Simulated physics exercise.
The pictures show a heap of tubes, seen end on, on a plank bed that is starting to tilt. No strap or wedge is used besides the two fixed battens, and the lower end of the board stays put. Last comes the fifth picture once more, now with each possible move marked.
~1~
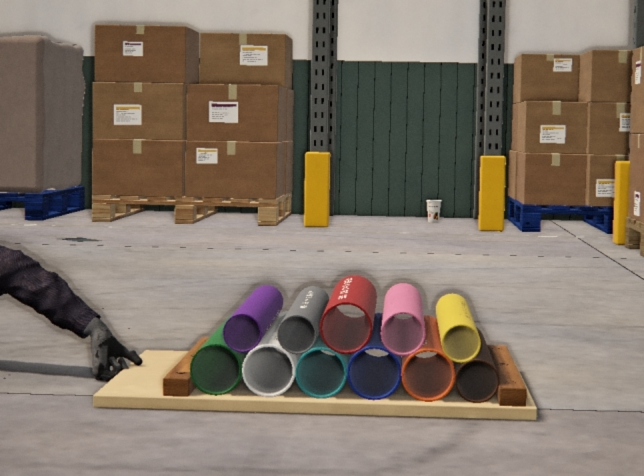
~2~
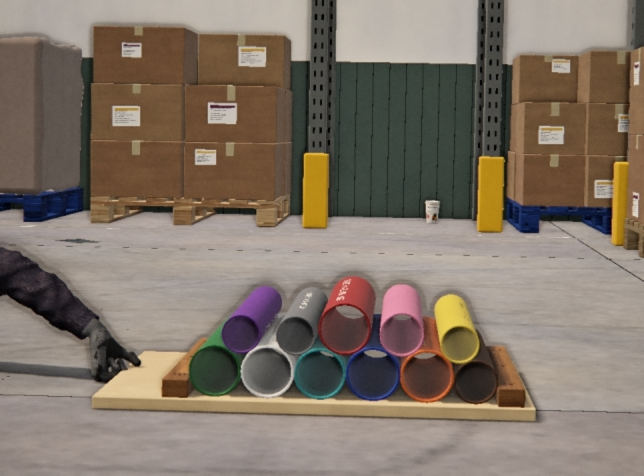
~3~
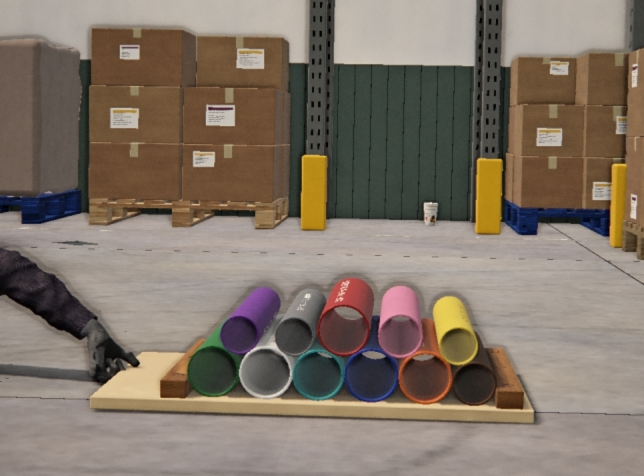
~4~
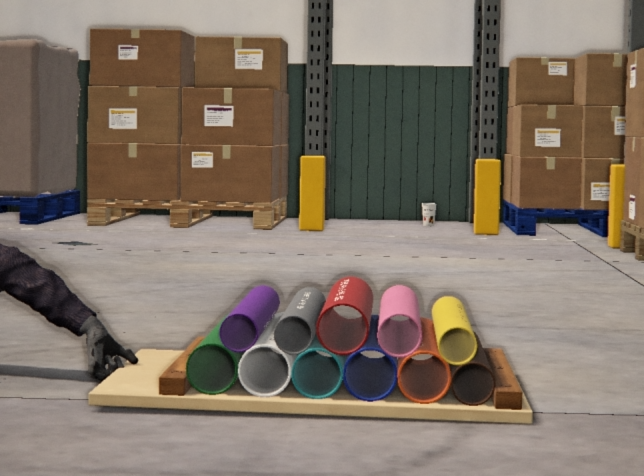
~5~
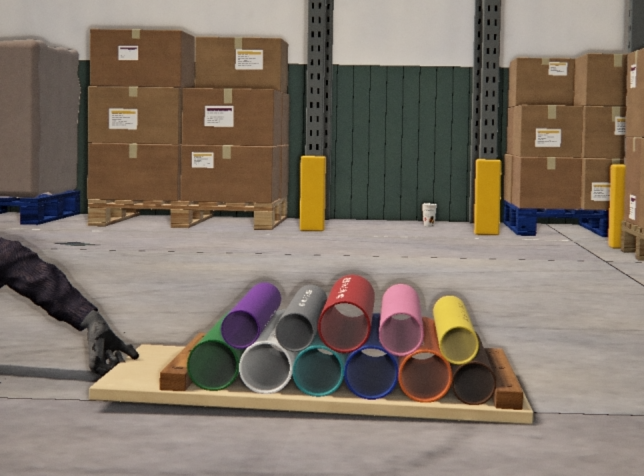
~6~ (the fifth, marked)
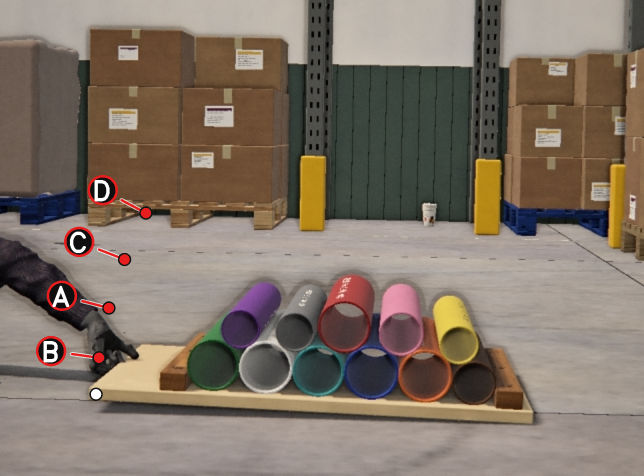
A stack of colorful tubes on a plank bed barely moved, staying piled in two rows between wooden end blocks, while a dark-gloved hand at the left kept hold of the board's edge.
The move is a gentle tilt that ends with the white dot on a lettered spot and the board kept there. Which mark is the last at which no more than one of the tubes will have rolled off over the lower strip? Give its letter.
No higher than D.
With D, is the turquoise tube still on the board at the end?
Yes, with D.
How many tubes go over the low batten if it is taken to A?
At A the number is none.
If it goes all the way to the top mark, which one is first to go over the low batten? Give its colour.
It is the yellow one.
On the marked copy, A at (109, 308); B at (99, 358); C at (124, 259); D at (146, 213); the white dot at (96, 395).
Taking D. A third of the way, board at 16°.
Two thirds of the way, board at 27°.
When it is over, board at 27°, one over the low batten (yellow).
As for the rest, A none over the low batten; B none over the low batten; C none over the low batten.
